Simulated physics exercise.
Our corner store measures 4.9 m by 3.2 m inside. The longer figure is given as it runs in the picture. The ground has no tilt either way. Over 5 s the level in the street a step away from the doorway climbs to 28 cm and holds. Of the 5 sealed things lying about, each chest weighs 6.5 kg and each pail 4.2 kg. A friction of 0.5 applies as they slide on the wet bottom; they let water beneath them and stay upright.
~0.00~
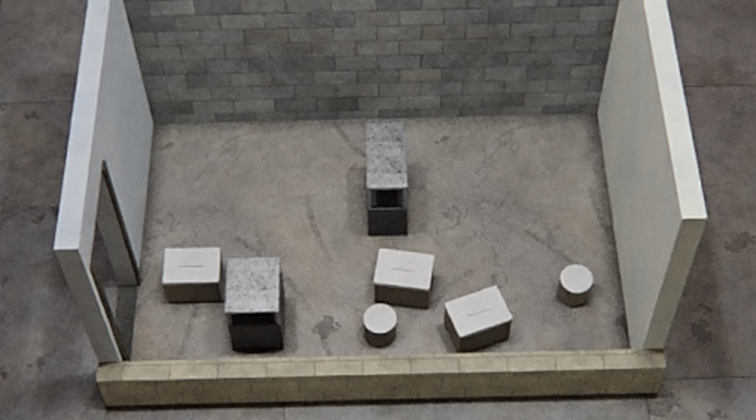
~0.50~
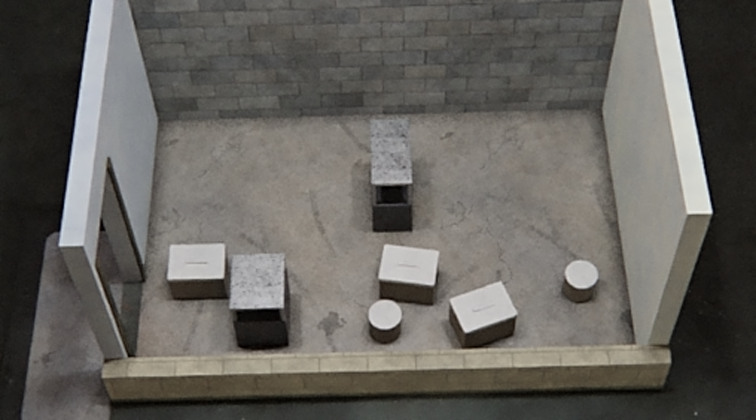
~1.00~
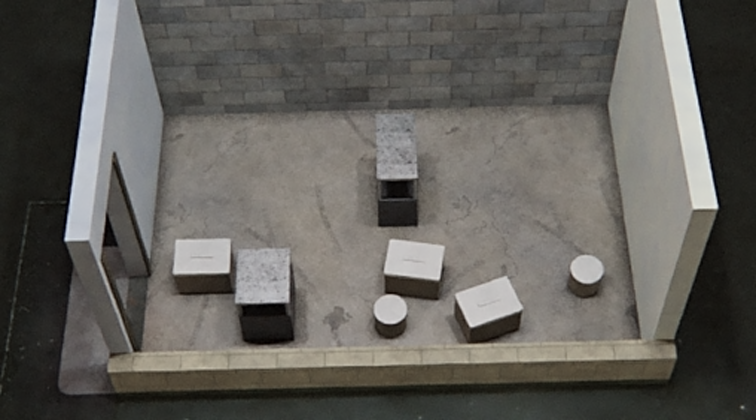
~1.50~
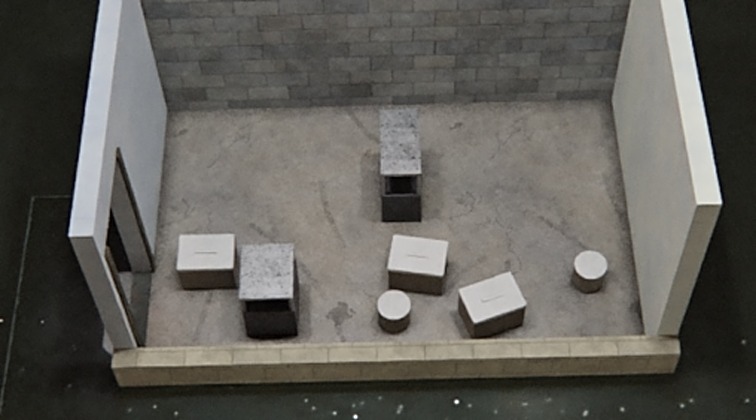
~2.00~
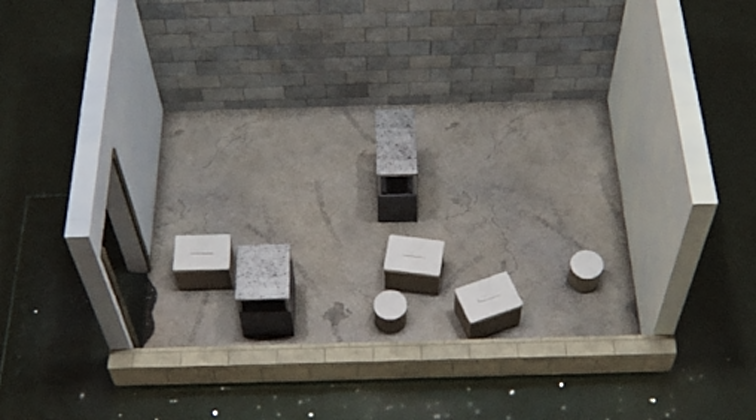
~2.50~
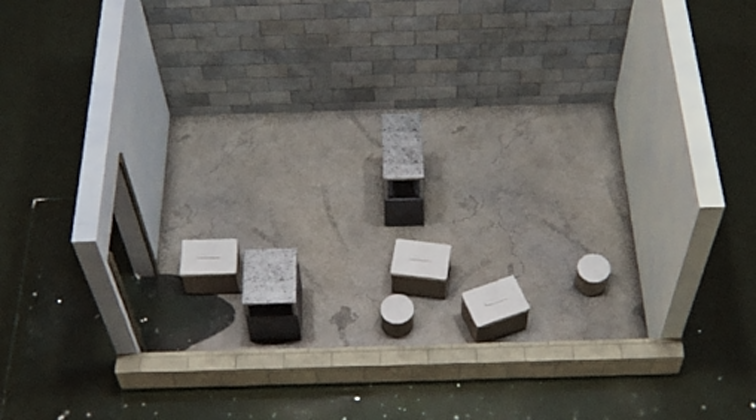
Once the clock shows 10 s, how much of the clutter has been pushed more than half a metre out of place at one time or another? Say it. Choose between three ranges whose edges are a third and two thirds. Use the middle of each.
The range is the highest, two thirds or more.
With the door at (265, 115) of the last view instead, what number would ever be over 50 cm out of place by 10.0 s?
The answer would then be 5.
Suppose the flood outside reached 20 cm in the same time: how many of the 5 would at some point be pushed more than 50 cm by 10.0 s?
The answer would then be 4.
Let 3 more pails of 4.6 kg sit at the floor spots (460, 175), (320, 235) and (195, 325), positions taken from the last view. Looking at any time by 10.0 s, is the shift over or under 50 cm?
Respectively, lower, higher and higher.
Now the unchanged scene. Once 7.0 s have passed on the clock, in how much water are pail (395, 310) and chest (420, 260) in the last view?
Depth approx. 5 cm / 4 cm.
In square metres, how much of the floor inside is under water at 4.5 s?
About 5.5 m2.
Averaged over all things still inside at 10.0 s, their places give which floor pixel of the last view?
Centre of the remaining things: Roughly (496, 224).
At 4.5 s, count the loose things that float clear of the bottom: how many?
My tally comes to 0.
After 3.5 s 0 of 5 are over 50 cm from their spots; 0 afloat.
After 4.5 s 1 of 5 are over 50 cm from their spots; 0 afloat.
After 7.0 s 4 of 5 are over 50 cm from their spots; 2 afloat.
After 10.0 s 5 of 5 are over 50 cm from their spots, and 5 have been at some point; 5 afloat.
